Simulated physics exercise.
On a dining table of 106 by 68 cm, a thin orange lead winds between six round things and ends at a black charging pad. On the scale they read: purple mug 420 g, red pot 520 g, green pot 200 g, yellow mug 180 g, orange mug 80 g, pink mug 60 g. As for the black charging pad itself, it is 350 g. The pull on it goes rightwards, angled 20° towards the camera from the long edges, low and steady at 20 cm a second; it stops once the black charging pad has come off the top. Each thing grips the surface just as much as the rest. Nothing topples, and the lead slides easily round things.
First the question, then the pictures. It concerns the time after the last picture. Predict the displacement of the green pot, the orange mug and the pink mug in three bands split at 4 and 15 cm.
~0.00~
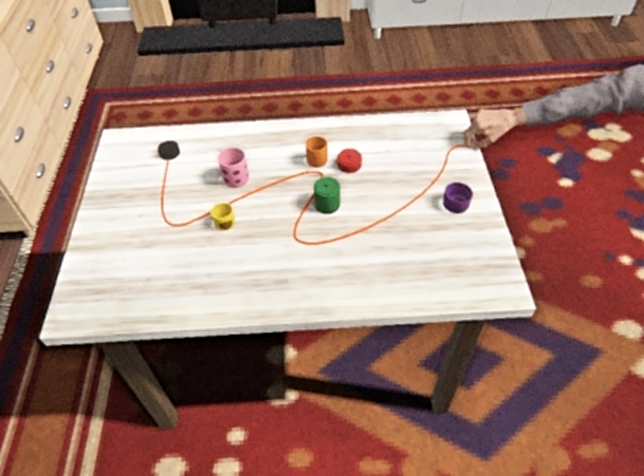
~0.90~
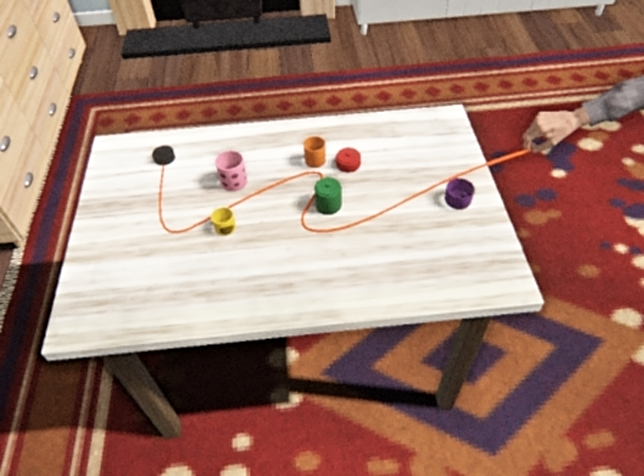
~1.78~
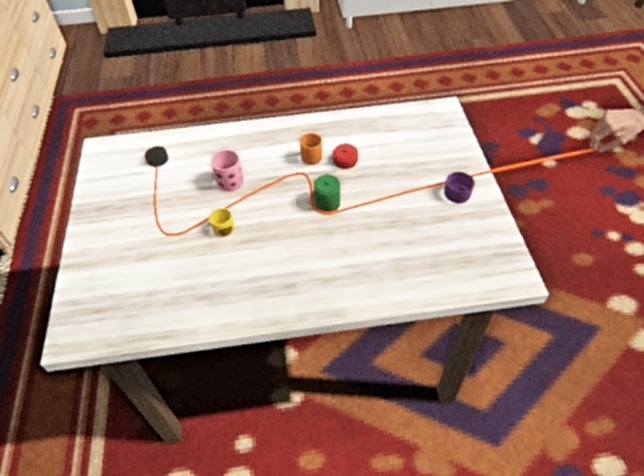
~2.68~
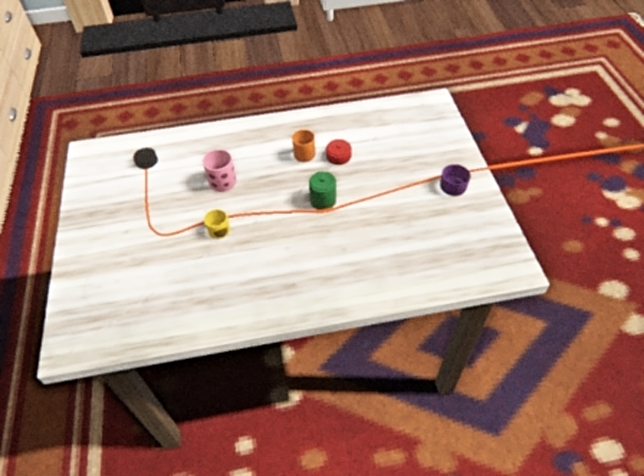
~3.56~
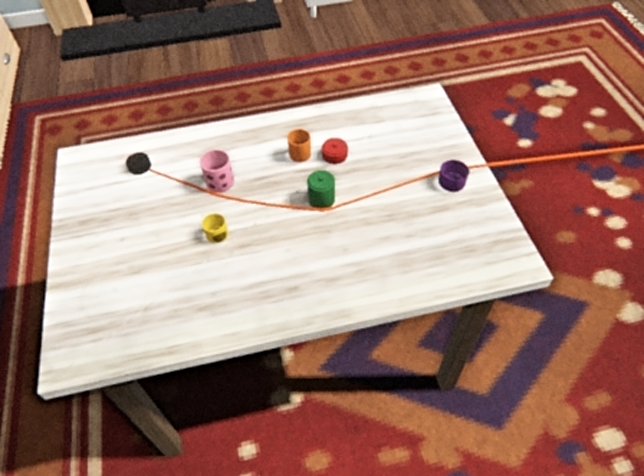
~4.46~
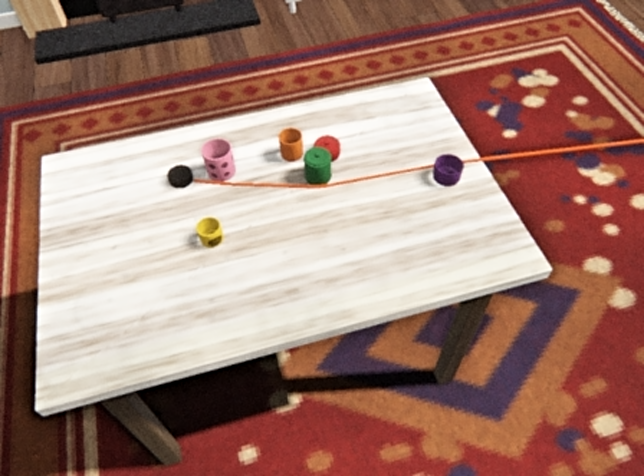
The green pot creeps a fair way, the orange mug stays about where it is, the pink mug creeps a fair way.
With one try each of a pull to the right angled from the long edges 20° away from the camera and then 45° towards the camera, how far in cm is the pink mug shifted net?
First try roughly 11 cm, second try roughly 9 cm.
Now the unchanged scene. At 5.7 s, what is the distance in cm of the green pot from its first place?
Shift so far: Roughly 7 cm.
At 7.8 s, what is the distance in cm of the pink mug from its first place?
Some 9 cm.
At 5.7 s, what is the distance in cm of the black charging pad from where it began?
By that time it sits around 38 centimetres from where it began.
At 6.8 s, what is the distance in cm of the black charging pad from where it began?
Near enough 60 cm.
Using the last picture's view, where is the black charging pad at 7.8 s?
Around (445, 153).
By 5.7 s the black charging pad has slid 38 cm, and the shifts are, pink mug 9 cm, green pot 7 cm.
By 6.8 s the black charging pad has slid 59 cm, and the shifts are, green pot 9 cm, pink mug 9 cm.
By 7.8 s the black charging pad has slid 78 cm, and the shifts are, green pot 9 cm, pink mug 9 cm, purple mug 2 cm.
By 8.6 s the black charging pad is off the top, and the shifts are, green pot 9 cm at (327, 149), pink mug 9 cm at (231, 142), purple mug 2 cm, orange mug 0 cm at (290, 136).
